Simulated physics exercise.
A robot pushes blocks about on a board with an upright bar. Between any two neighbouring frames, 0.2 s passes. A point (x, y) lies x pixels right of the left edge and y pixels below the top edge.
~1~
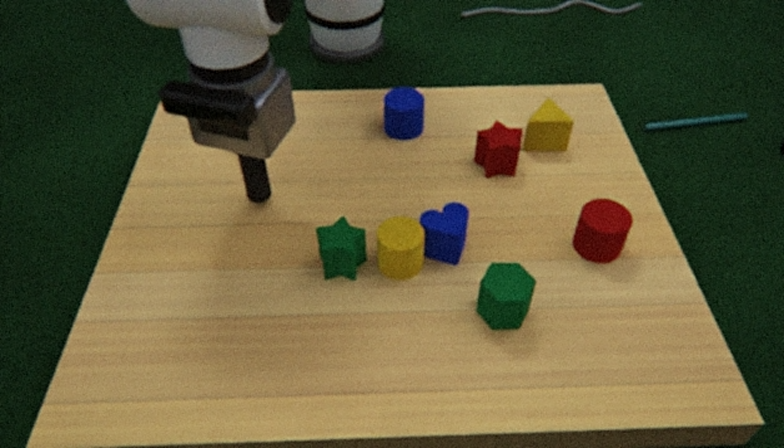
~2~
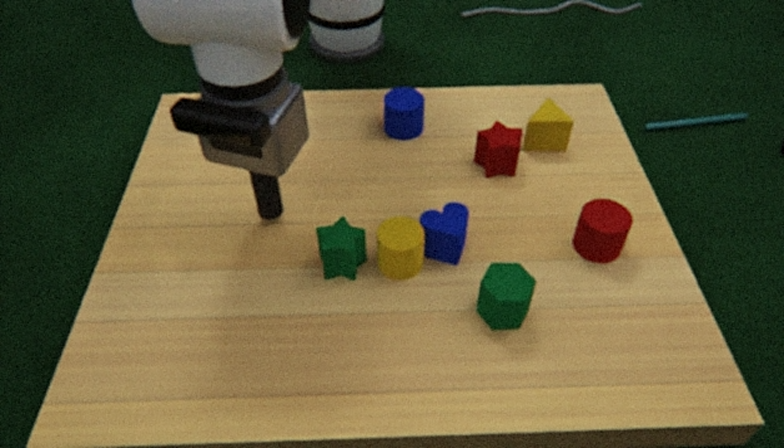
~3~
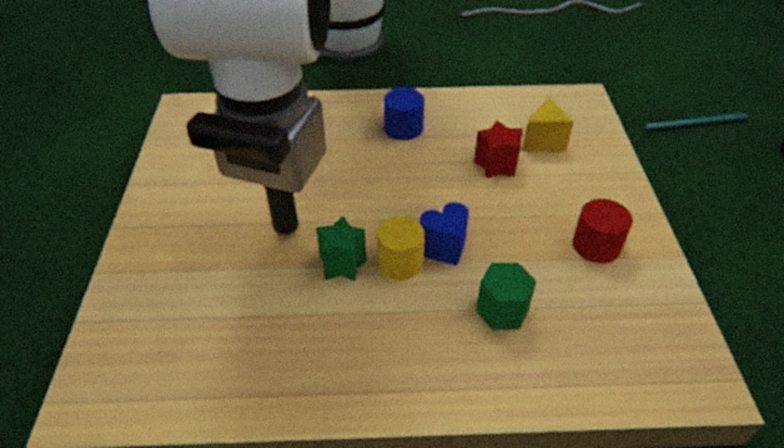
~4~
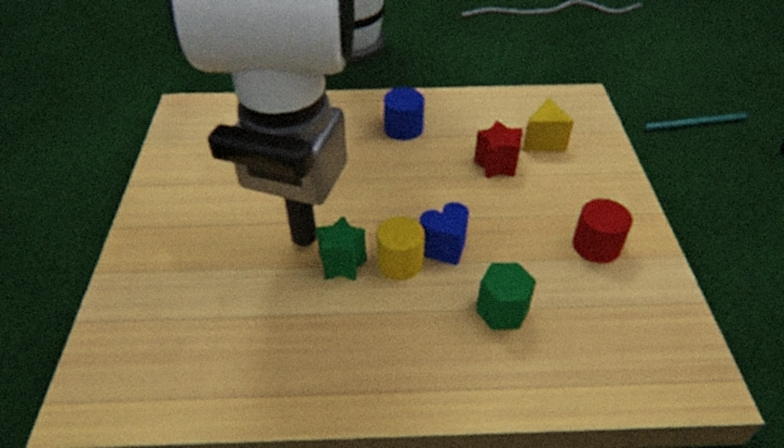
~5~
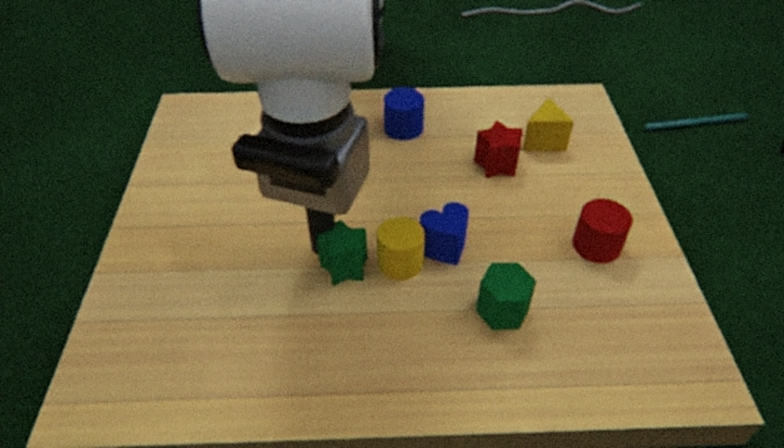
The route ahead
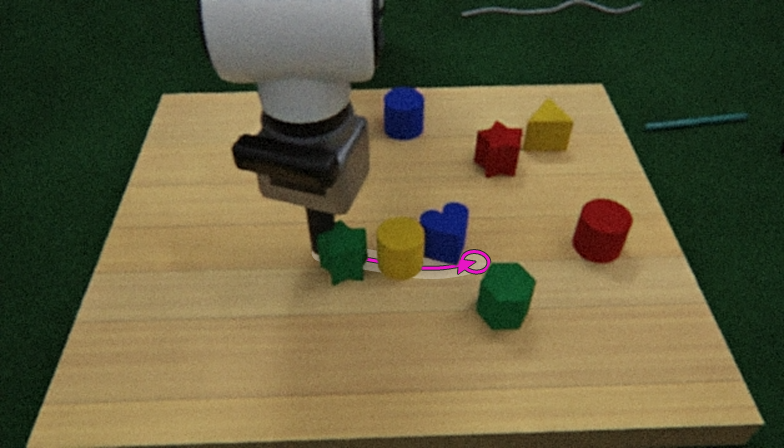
Robot arm moving its dark upright bar toward the viewer and right across a wooden board, slightly nudging a green star block.
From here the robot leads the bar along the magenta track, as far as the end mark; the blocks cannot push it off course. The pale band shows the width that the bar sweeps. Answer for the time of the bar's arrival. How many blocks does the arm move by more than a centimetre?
Expect three or more.
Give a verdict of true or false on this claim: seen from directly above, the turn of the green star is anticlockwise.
Answer: False.
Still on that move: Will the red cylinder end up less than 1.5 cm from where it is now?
Going by the path, yes.
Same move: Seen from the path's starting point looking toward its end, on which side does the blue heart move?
It moves left.
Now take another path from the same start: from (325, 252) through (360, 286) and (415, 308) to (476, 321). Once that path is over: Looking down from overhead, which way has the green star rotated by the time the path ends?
My prediction: CW.
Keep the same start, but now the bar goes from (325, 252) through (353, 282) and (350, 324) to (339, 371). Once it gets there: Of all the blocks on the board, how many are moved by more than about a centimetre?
By the end, one block will have moved.
The drawn path runs from (325, 252) by way of (374, 261) and (425, 268) to (475, 262).
What follows on the original path. One third of the way, bar (374, 255); green star (364, 256), turned 50° clockwise; yellow cylinder (411, 235); blue heart (452, 216).
Two thirds of the way, bar (428, 262); green star (366, 257), turned 60° clockwise; yellow cylinder (467, 248); blue heart (462, 213).
At the end, bar (476, 256); green star (366, 257), turned 60° clockwise; yellow cylinder (512, 250); blue heart (467, 208), turned 20° anticlockwise; green hexagon (525, 290), turned 35° clockwise; red cylinder not moved.
